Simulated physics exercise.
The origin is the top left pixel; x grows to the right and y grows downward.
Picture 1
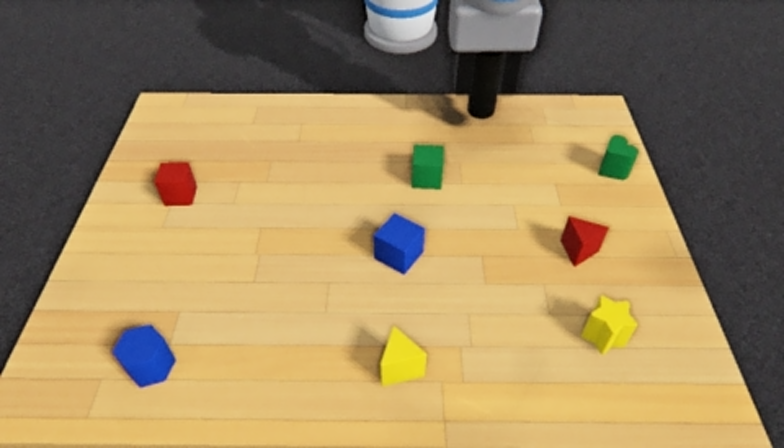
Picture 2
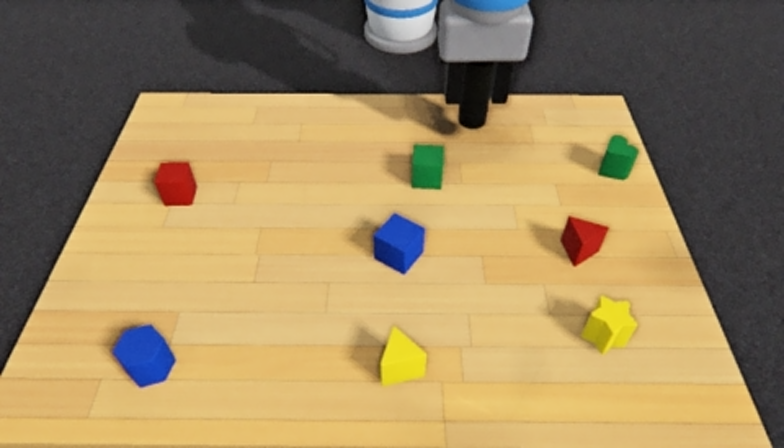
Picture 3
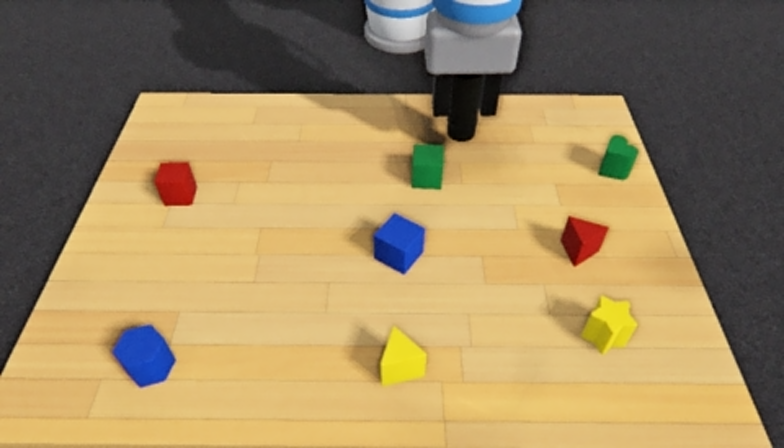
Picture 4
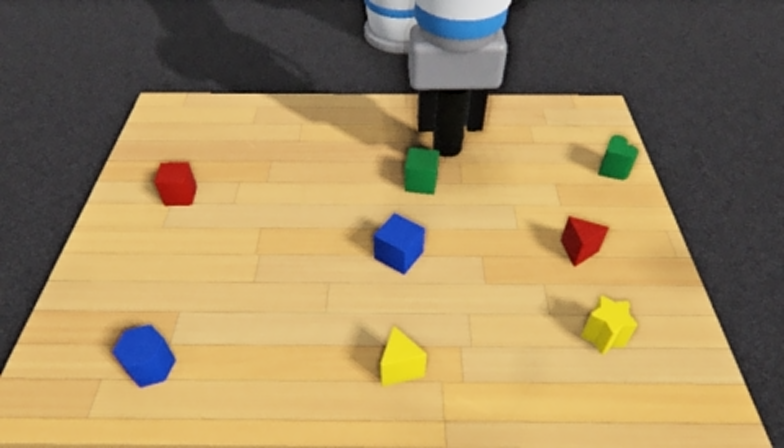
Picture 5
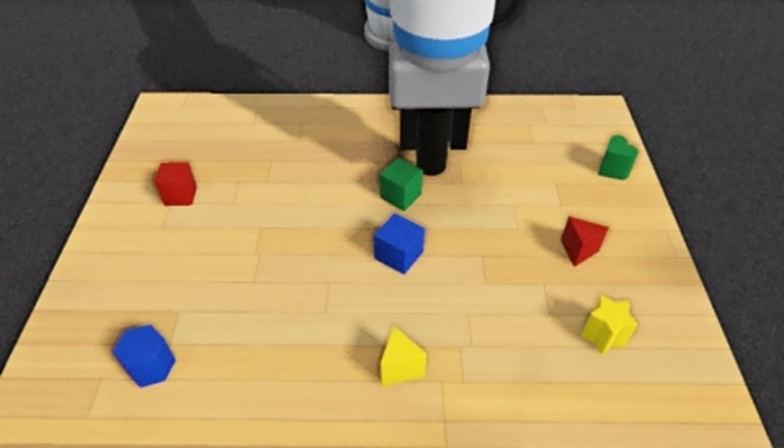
Robot arm with a black rod moving down and left across a wooden board, pushing a green block among scattered coloured blocks.
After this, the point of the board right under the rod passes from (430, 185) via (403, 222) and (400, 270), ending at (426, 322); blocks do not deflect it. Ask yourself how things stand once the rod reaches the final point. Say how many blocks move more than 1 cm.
I'd say three or more blocks get shifted by more than about 1 cm.
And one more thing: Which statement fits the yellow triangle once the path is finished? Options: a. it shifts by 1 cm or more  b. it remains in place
The one that fits is a, it shifts by 1 cm or more.
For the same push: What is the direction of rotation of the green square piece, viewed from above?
It rotates clockwise.
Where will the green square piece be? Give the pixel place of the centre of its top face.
Its top centre lands on (372, 191).
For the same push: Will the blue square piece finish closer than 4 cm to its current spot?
That would be a no.
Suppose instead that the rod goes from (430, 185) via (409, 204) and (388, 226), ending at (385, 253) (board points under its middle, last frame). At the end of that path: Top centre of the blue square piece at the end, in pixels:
The spot you're after is about (408, 258) in the image.
The first path, step by step. One third of the way, rod (403, 205); green square piece (372, 191), turned 80° clockwise.
Two thirds of the way, rod (401, 254); blue square piece (396, 278), turned 20° anticlockwise; green square piece (372, 191), turned 80° clockwise.
At the end, rod (428, 305); blue square piece (400, 324), turned 15° clockwise; yellow triangle (393, 362), turned 15° anticlockwise; green square piece (372, 191), turned 80° clockwise.
